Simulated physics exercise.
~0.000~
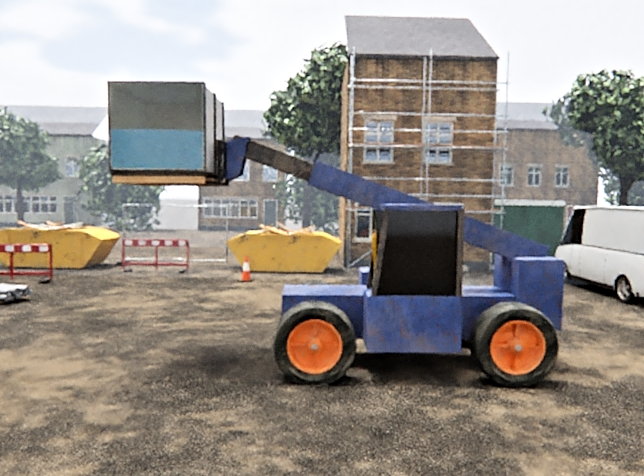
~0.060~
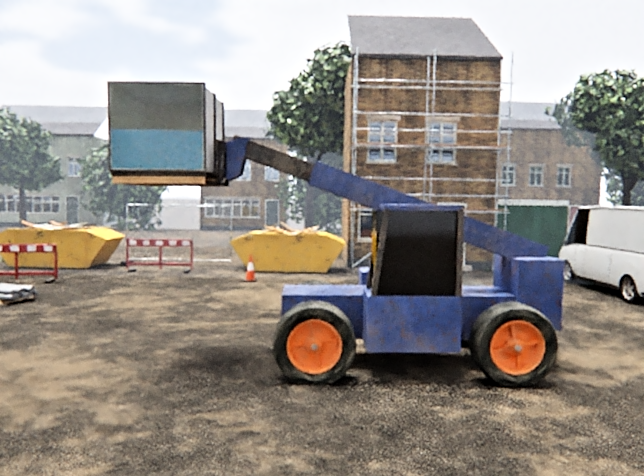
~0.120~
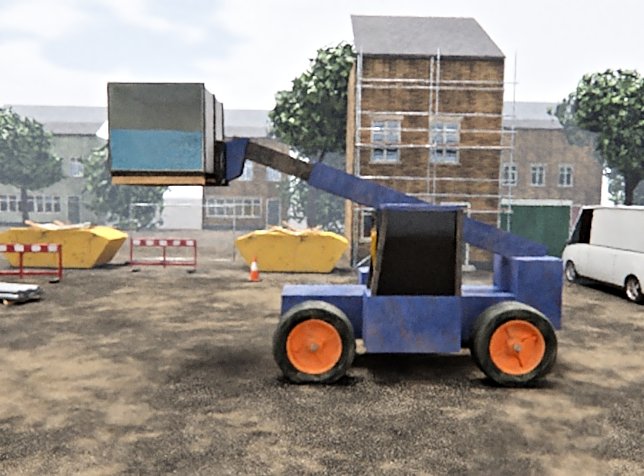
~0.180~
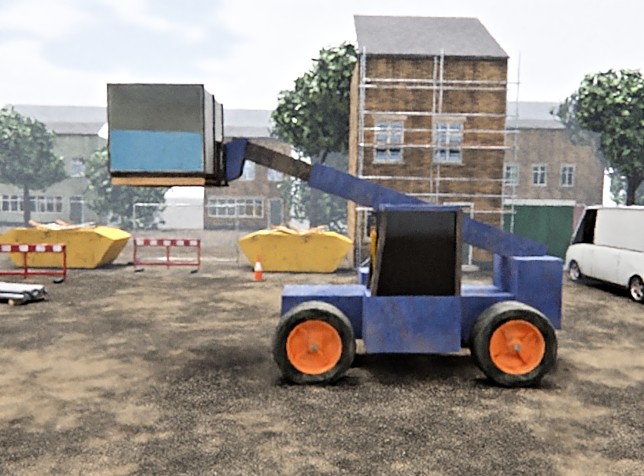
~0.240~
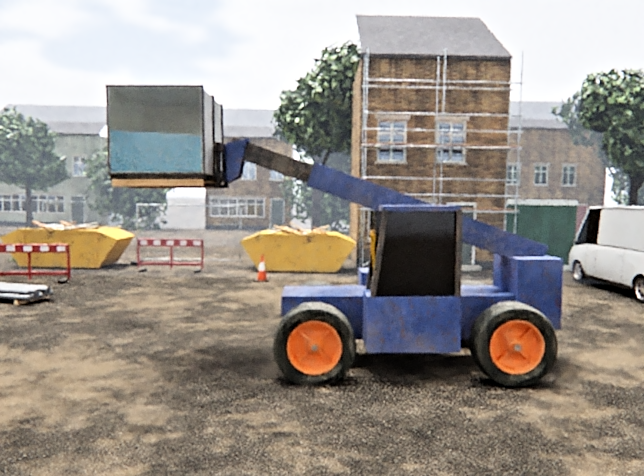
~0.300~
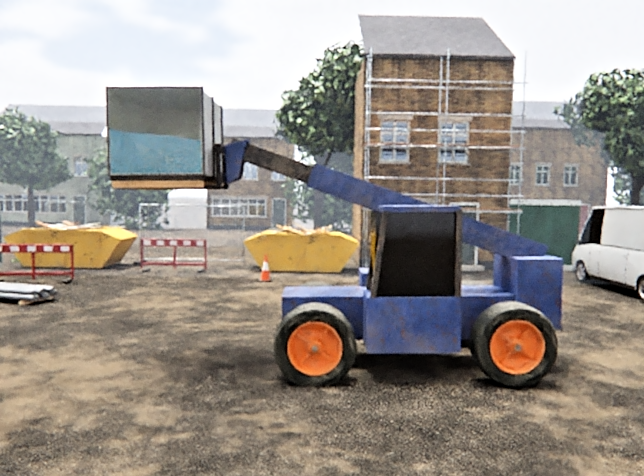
At the start, a blue telehandler with orange wheels holds a clear-sided tank of blue liquid high at the left on its raised boom. The telehandler rolls slowly left as the yellow skips and brick building behind slide slightly right, and the tank dips very slightly, its liquid staying nearly level.
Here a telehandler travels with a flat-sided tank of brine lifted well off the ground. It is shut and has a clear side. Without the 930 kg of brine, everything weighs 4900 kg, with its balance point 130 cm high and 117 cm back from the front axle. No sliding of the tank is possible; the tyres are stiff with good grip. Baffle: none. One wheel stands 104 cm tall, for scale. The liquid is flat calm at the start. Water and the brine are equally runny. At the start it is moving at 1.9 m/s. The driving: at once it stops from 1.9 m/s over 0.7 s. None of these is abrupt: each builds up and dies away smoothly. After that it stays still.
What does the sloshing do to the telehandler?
Result: A short lift, then down.
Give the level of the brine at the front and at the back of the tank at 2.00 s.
The front reads 72 cm and the back reads 40 cm.
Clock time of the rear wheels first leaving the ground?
Around 0.45 s, I'd say.
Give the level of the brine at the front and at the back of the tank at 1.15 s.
Close to 48 cm at the front end and 46 cm at the back end.
Then, 0.45 s in, the lean is 1° nose down, the rear 2 cm in the air; the liquid stands 34 cm at the back and 60 cm at the front.
Then, 0.75 s in, the lean is 2° nose down, the rear 8 cm in the air; the liquid stands 22 cm at the back and 80 cm at the front.
Then, 1.15 s in, the lean is 1° nose up, wheels down; the liquid stands 46 cm at the back and 49 cm at the front.
Then, 2.00 s in, the lean is 0°, wheels down; the liquid stands 39 cm at the back and 73 cm at the front.
Then, 3.68 s in, all wheels are down again; the highest lift was 8 cm and the largest lean 2°.
